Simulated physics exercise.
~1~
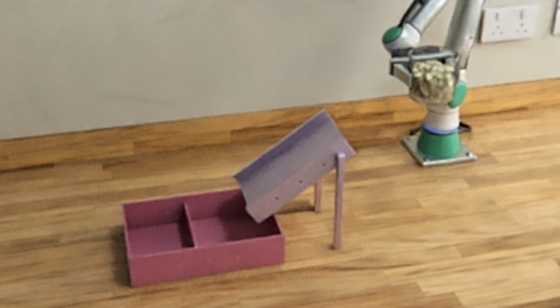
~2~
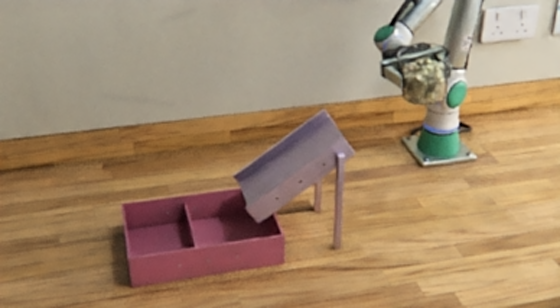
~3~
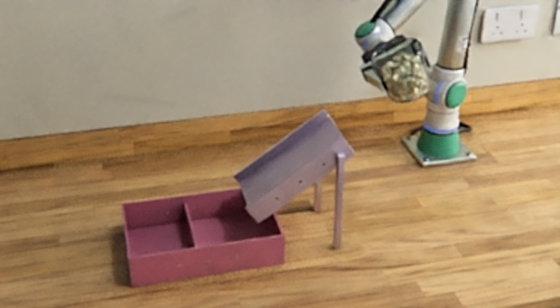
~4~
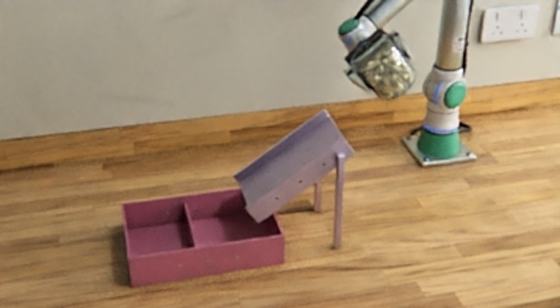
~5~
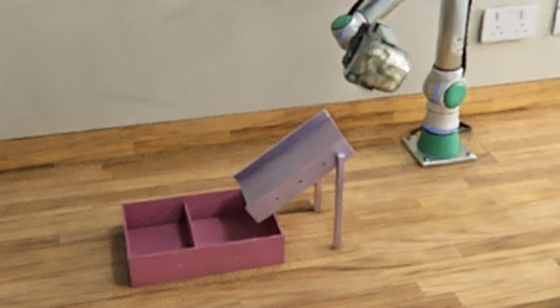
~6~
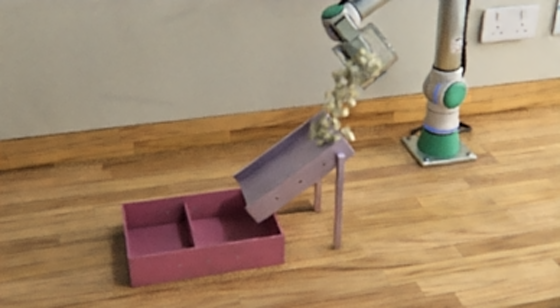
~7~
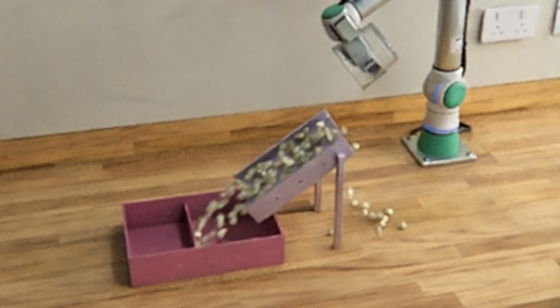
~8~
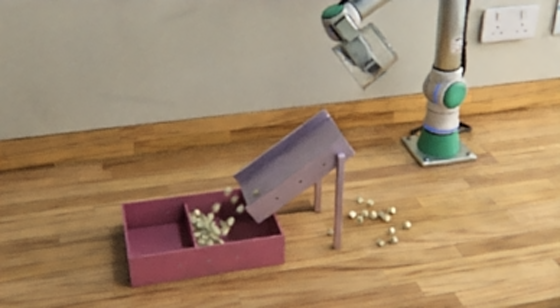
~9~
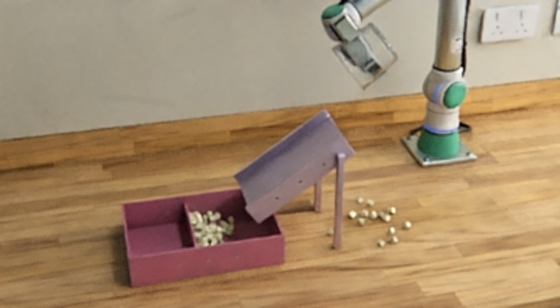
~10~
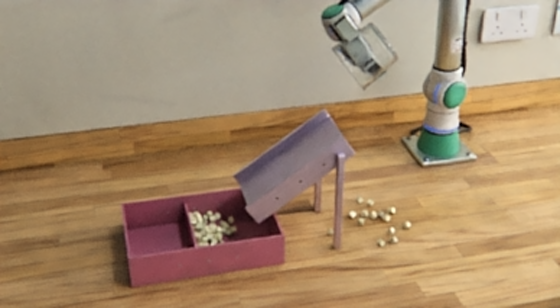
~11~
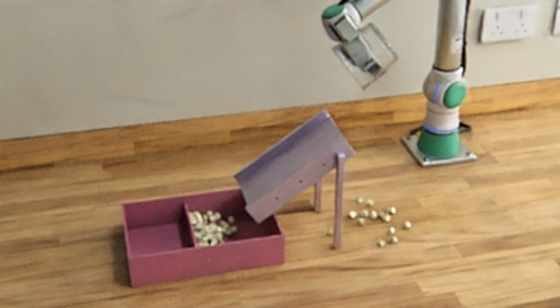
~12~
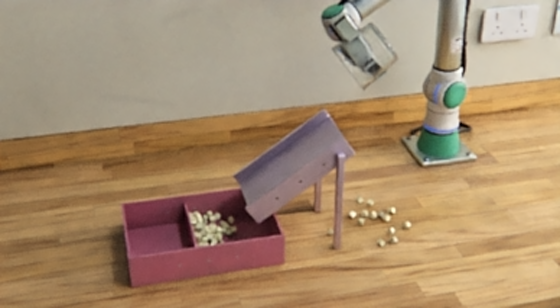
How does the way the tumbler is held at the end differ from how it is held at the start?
At the start the gripper holds the tumbler upright, and at the end it holds it upside down.
On a wooden surface beside a wall, a robot arm carries a clear tumbler of pale pieces left and tips it over a sloping purple chute; most slide into the right part of a divided box, while some lie scattered beneath the chute.
